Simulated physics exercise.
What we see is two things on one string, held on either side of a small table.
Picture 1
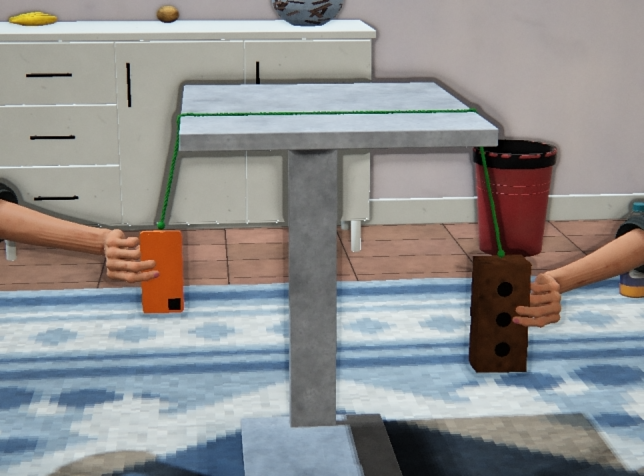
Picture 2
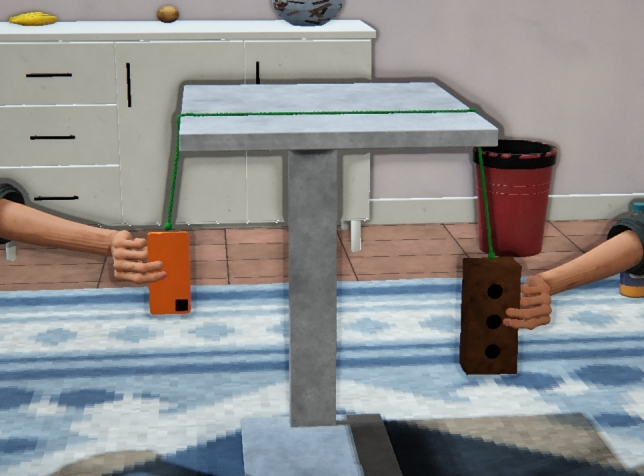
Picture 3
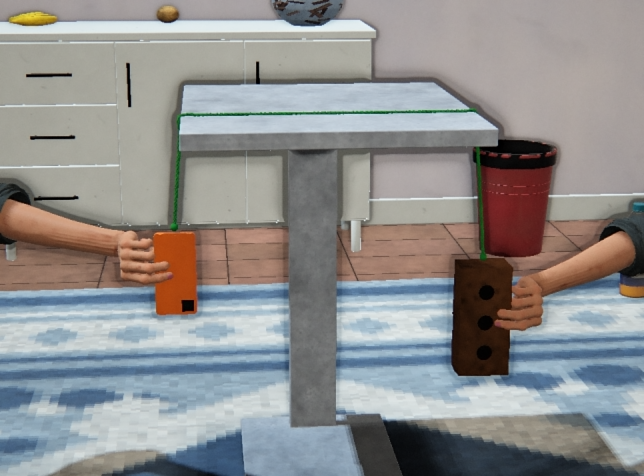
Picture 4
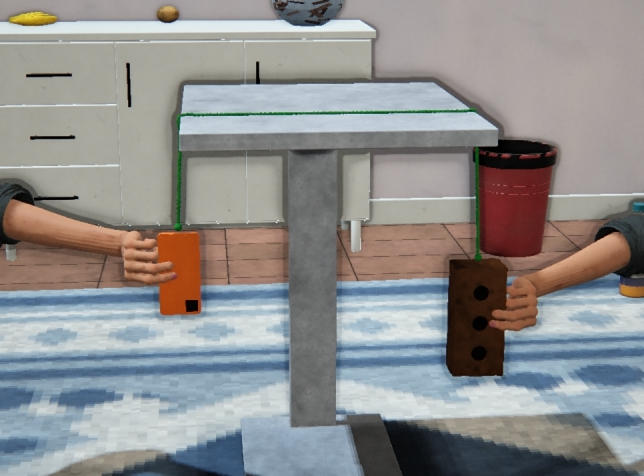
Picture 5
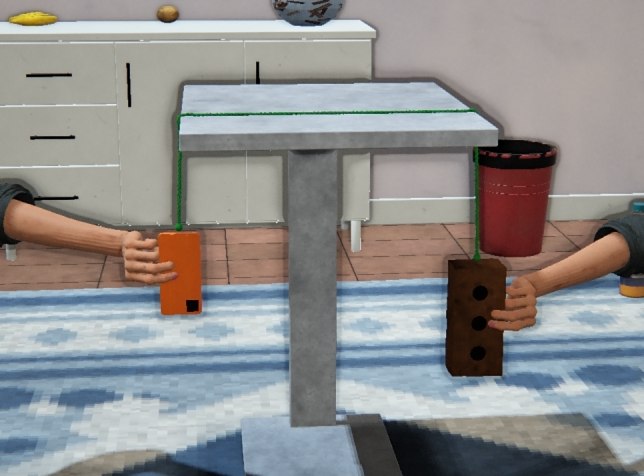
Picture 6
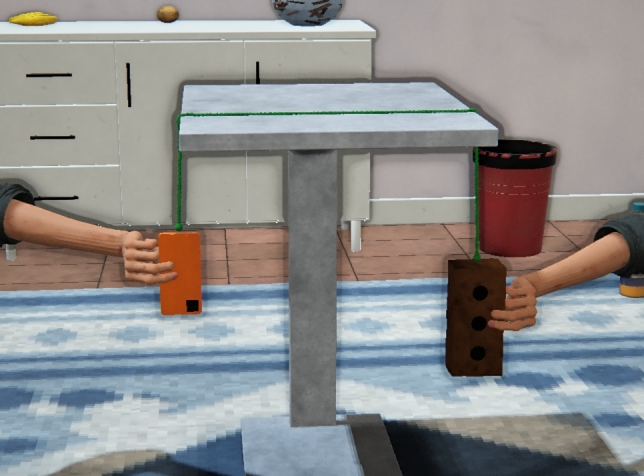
The footage shows two hands holding an orange phone on the left and a dark brown brick on the right, joined by a green string over a small grey table; both shift slightly inward, then stay still.
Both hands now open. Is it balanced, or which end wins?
The string slides rightwards.
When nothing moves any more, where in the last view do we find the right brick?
Its middle is at (393, 467).
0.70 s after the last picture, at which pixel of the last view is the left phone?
By then it is at (290, 71).
Then, 0.70 s on from there, left phone pulled up onto the top near (290, 71); right brick down on the floor near (456, 446).
Then, 1.28 s on from there, left phone higher near (466, 160); right brick down on the floor near (399, 466).
In the end, left phone down on the floor; right brick down on the floor near (392, 467). The string runs down on the right.
